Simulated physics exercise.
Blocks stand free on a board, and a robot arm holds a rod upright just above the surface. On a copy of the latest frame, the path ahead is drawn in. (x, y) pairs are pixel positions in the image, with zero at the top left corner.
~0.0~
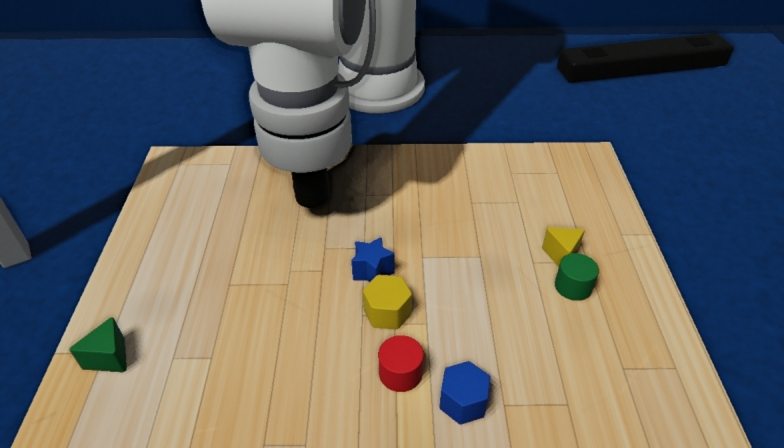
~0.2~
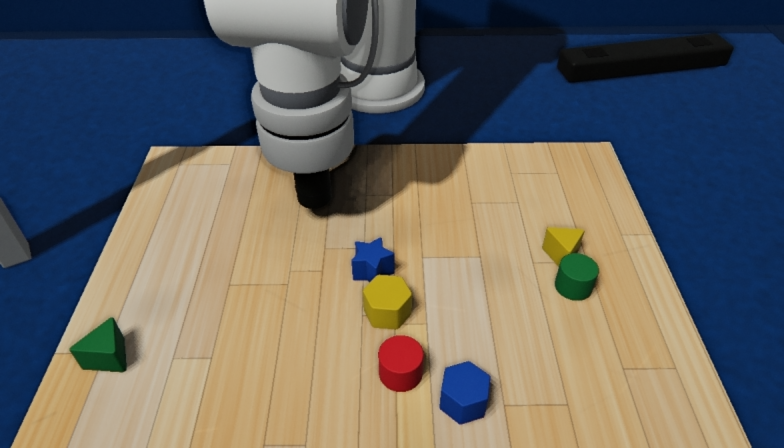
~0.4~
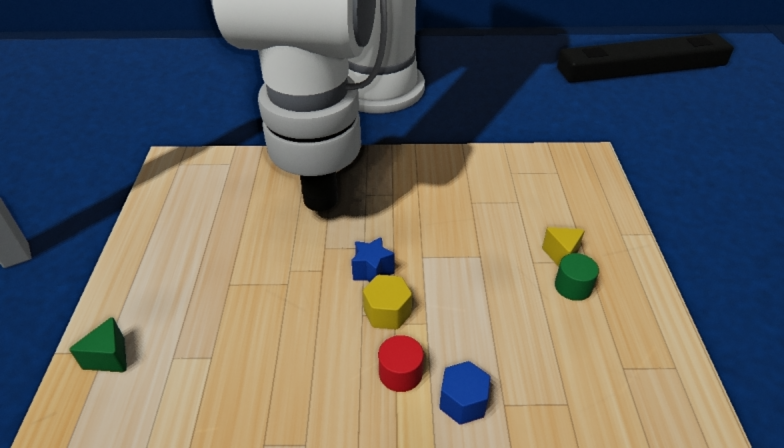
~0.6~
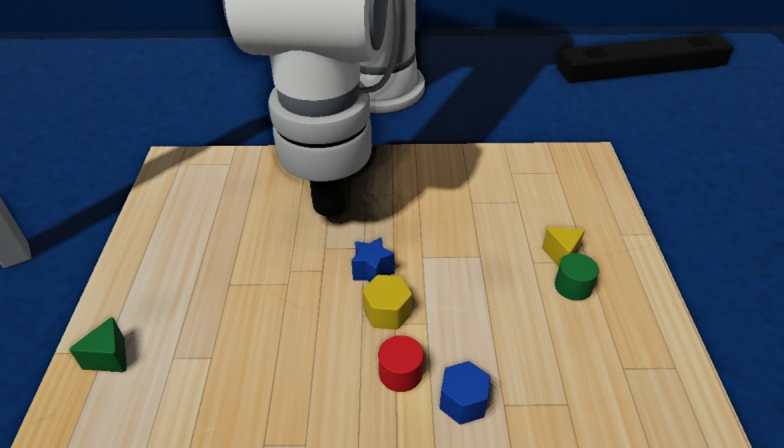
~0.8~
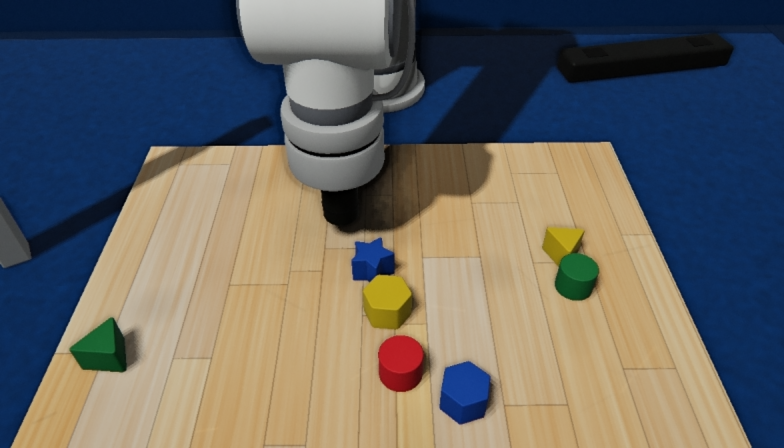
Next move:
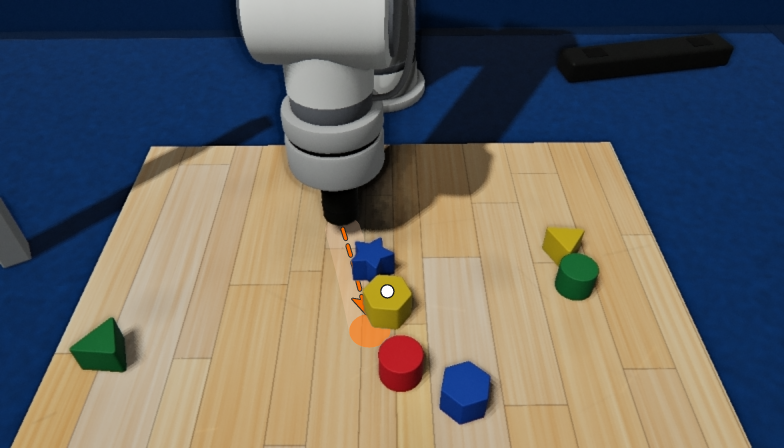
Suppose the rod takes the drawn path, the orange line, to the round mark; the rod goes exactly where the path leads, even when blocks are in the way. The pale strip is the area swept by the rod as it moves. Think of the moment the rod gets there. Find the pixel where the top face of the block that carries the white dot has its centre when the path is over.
Roughly at (433, 326).
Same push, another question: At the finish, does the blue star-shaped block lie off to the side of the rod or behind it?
Going by the path, yes.
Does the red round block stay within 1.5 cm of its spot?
It seems so.
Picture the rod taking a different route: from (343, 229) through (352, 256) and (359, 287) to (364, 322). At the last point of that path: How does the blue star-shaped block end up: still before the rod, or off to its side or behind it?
I predict the rod has moved past it.
The line goes from (343, 229) directly to (370, 330); the dot is on the yellow six-sided block.
On the path given first. One third of the way, rod at (351, 245); blue star-shaped block at (373, 257), turned 30° anticlockwise.
Two thirds of the way, rod at (360, 278); blue star-shaped block at (392, 284), turned 50° anticlockwise; yellow six-sided block at (408, 314).
At the end, rod at (369, 316); blue star-shaped block at (403, 295), turned 100° anticlockwise; yellow six-sided block at (433, 326), turned 20° clockwise; red round block at (404, 359).
